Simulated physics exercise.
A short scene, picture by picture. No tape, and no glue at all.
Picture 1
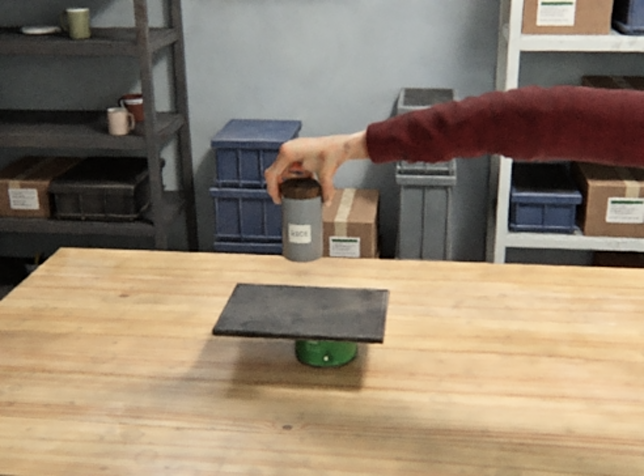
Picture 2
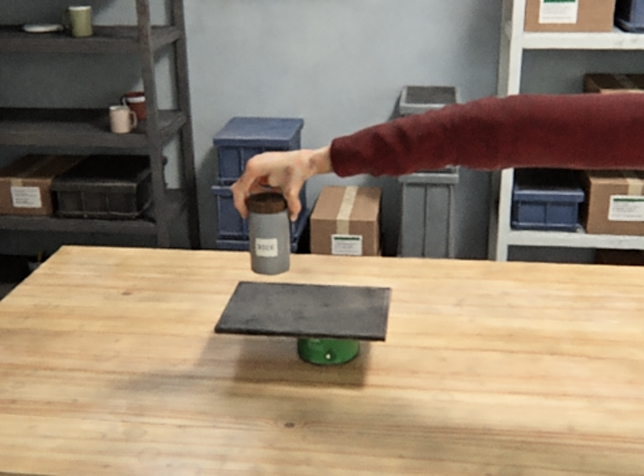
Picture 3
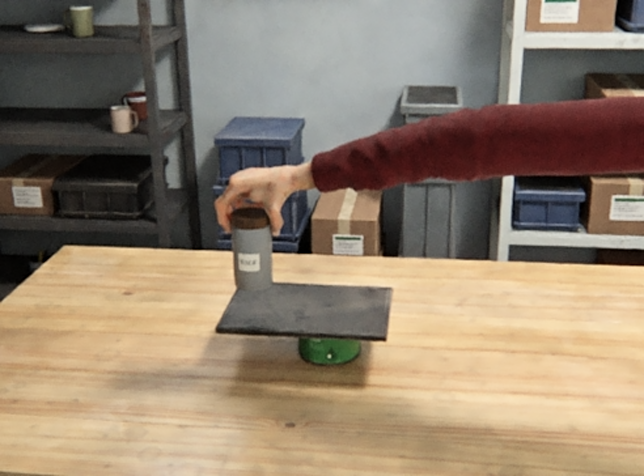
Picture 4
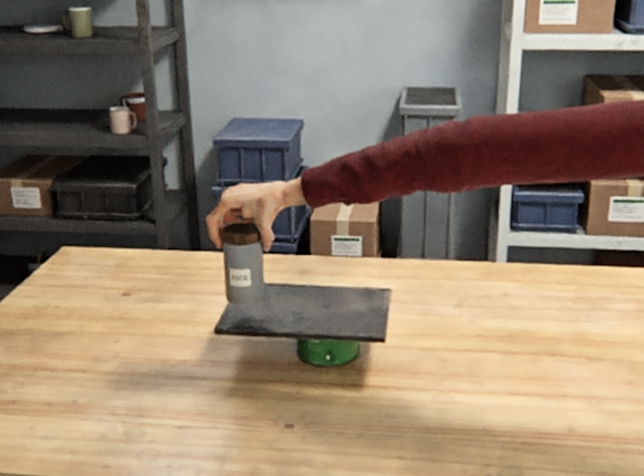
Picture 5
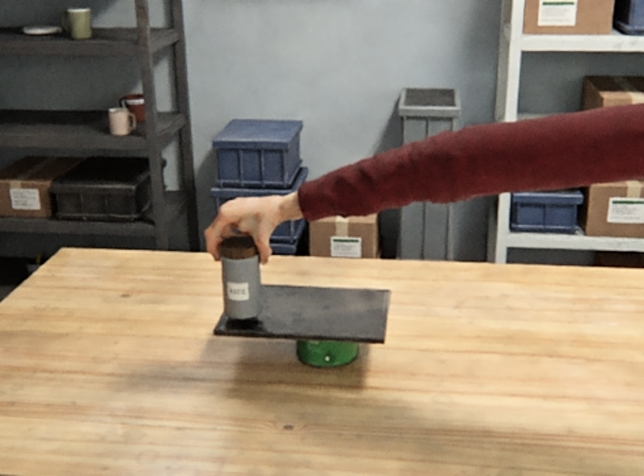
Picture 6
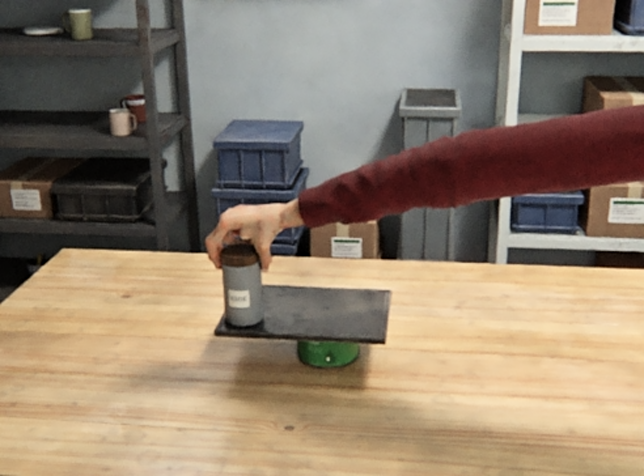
A hand lowers a grey jar onto the left end of a dark board and keeps hold.
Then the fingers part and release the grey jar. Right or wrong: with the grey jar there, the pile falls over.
Right, it falls over.
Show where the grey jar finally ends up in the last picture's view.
I'd say around (193, 336) in the last view.
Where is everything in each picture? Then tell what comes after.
The first picture shows on its way; grey jar (302, 220).
The second picture shows on its way; grey jar (269, 234).
The third picture shows on its way; grey jar (252, 248).
The fourth picture shows on its way; grey jar (244, 263).
The fifth picture shows on its way; grey jar (241, 277).
The sixth picture shows set down, still held; grey jar (242, 284).
Then, 0.30 s later than the last frame, grey jar now fallen; black lid tilted by 35°.
Then, 0.40 s later than the last frame, black lid tilted by 35°.
When it is over, fallen, grey jar; left askew, black lid; green tub as before. End places, in pixels of the last picture, grey jar near (193, 336). The stack loses its balance.
